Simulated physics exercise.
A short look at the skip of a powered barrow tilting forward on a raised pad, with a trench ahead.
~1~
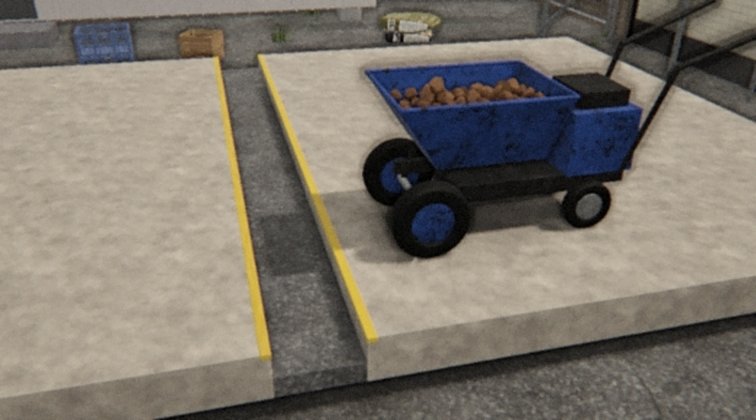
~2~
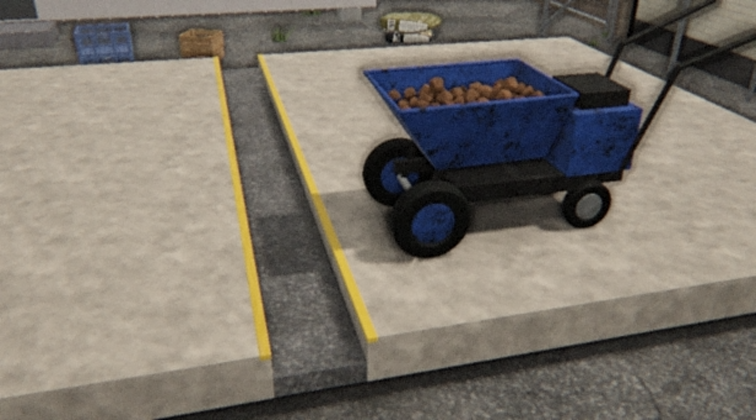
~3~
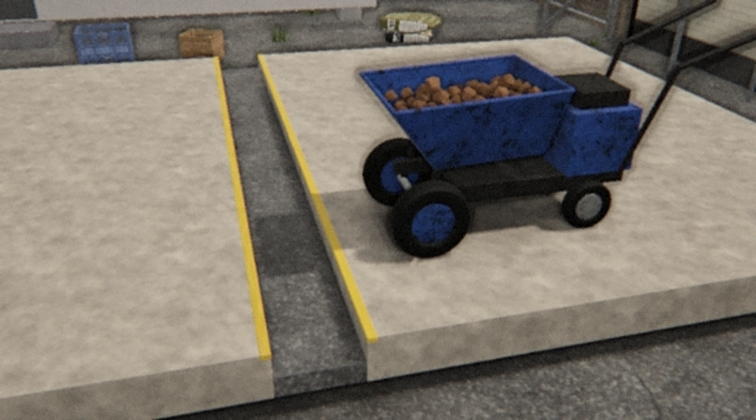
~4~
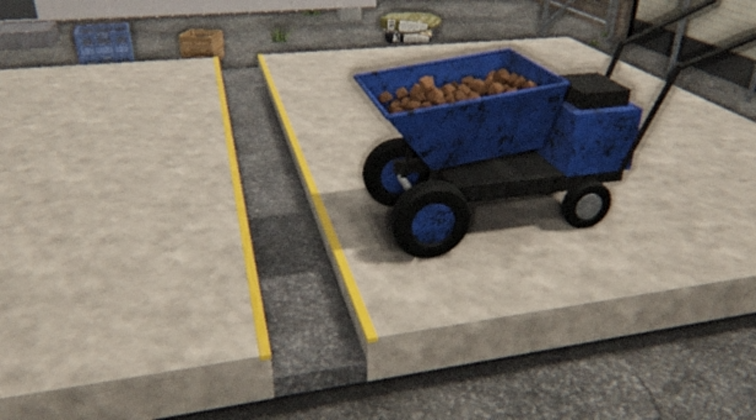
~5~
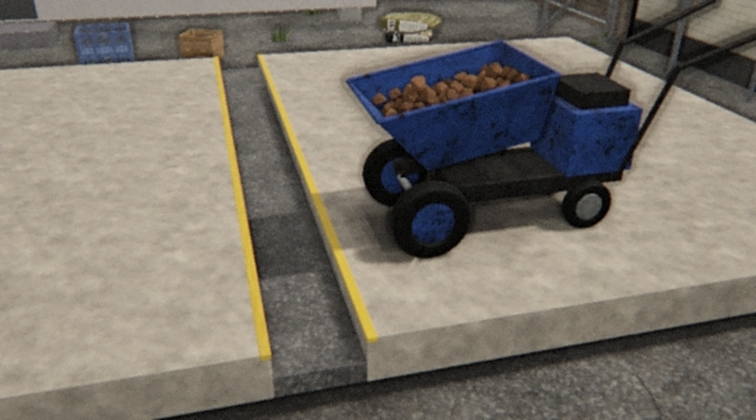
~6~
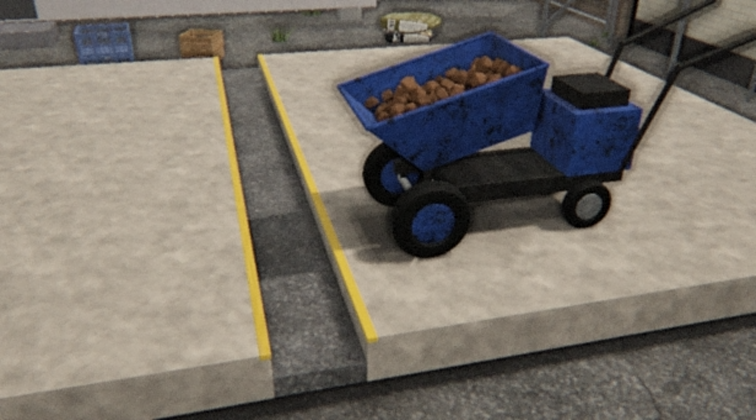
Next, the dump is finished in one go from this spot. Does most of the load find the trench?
In the trench: The larger part.
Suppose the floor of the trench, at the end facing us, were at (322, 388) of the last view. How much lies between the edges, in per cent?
Close to 90 per cent.
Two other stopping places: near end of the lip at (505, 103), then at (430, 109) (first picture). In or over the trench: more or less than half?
In turn: Less than half; the larger part.
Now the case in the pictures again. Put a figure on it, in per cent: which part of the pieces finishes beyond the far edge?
Roughly 15 in a hundred.
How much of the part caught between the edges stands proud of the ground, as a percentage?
Close to 20 per cent.
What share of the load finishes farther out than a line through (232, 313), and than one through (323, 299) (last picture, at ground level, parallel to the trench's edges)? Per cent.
About 10 and 70 per cent.
Shortly afterwards, skip tipped steeply; the whole lot in the skip.
Next, skip tipped right over; the bulk in the skip; near a quarter in or heaped over the trench; only a few beyond it; only a few falling.
Some moments later, skip tipped right over; near a quarter in the skip; near two thirds in or heaped over the trench; near a quarter beyond it.
In the end, skip tipped right over; near a quarter in the skip; near two thirds in or heaped over the trench; near a quarter beyond it.
